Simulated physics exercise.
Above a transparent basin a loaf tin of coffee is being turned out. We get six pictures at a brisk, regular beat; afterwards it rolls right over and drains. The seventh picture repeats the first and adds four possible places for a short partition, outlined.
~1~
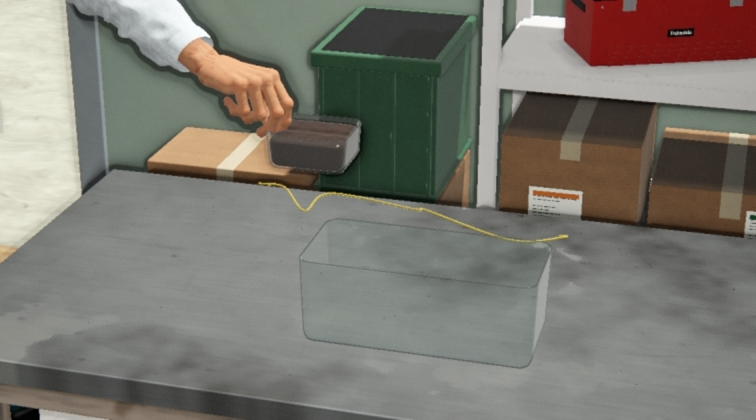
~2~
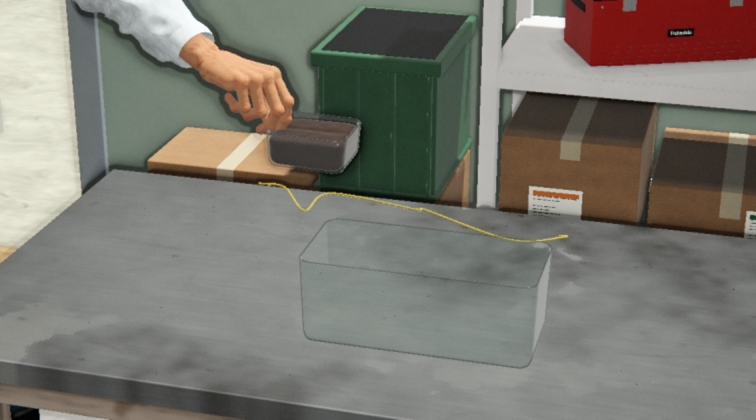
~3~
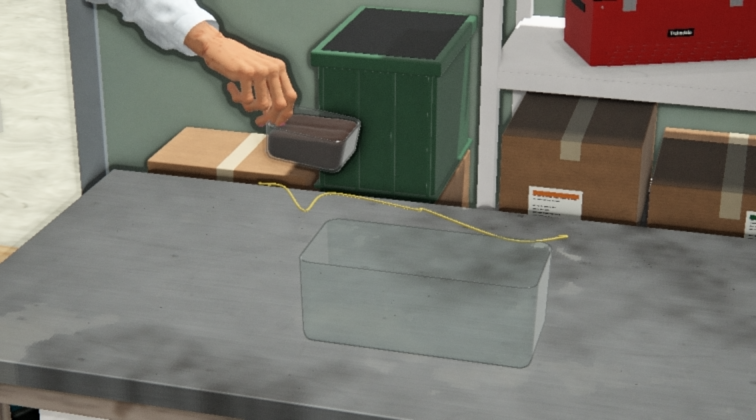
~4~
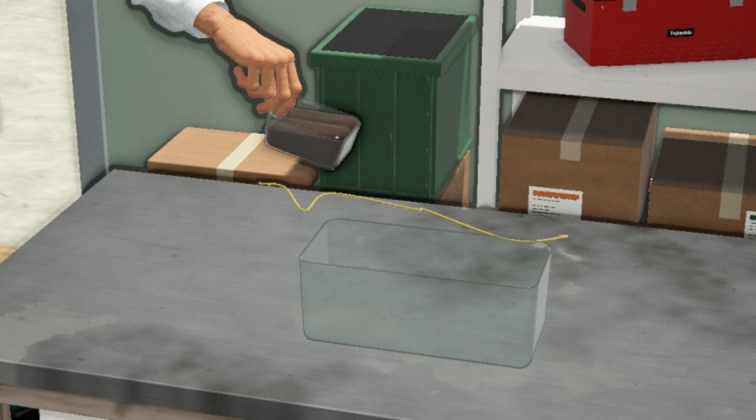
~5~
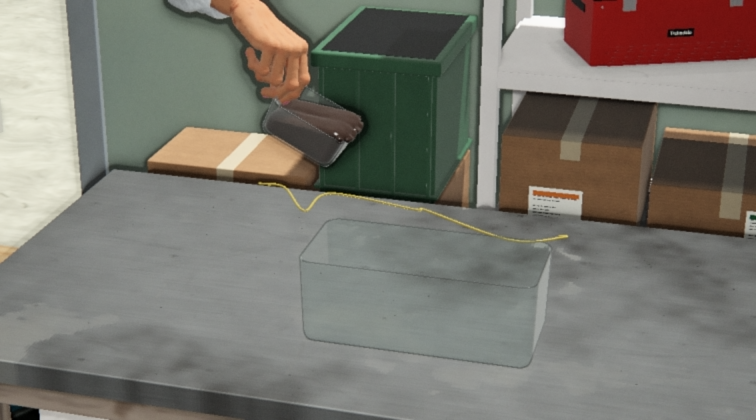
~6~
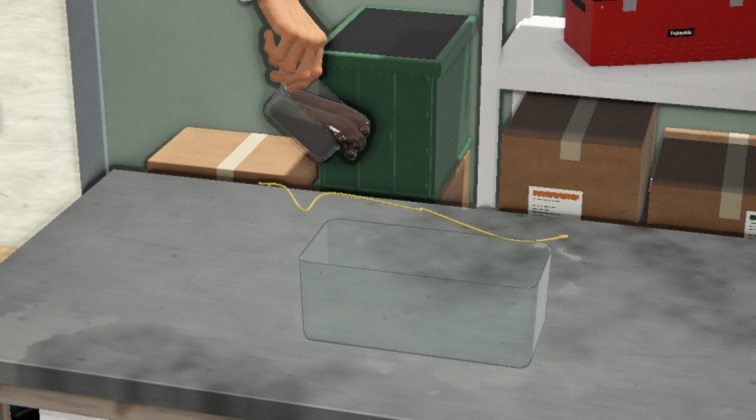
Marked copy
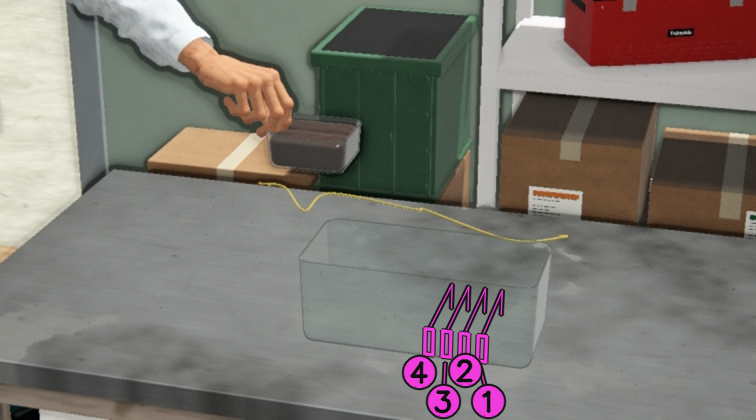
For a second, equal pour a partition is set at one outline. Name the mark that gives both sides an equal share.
Go for 4.
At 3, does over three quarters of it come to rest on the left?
Yes, it does.
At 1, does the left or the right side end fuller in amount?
The left one.
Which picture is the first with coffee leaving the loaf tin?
In picture 4.
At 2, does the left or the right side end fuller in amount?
More ends on the left.
On the marked copy, 1 at (480, 367); 2 at (462, 365); 3 at (445, 362); 4 at (427, 360).
Choosing 1, about 87 % ends left of the wall and 10 % right of it; 3 % is lost outside.
Choosing 2, about 87 % ends left of the wall and 10 % right of it; 4 % is lost outside.
Choosing 3, about 89 % ends left of the wall and 8 % right of it; 3 % is lost outside.
Choosing 4, about 51 % ends left of the wall and 47 % right of it; 3 % is lost outside.
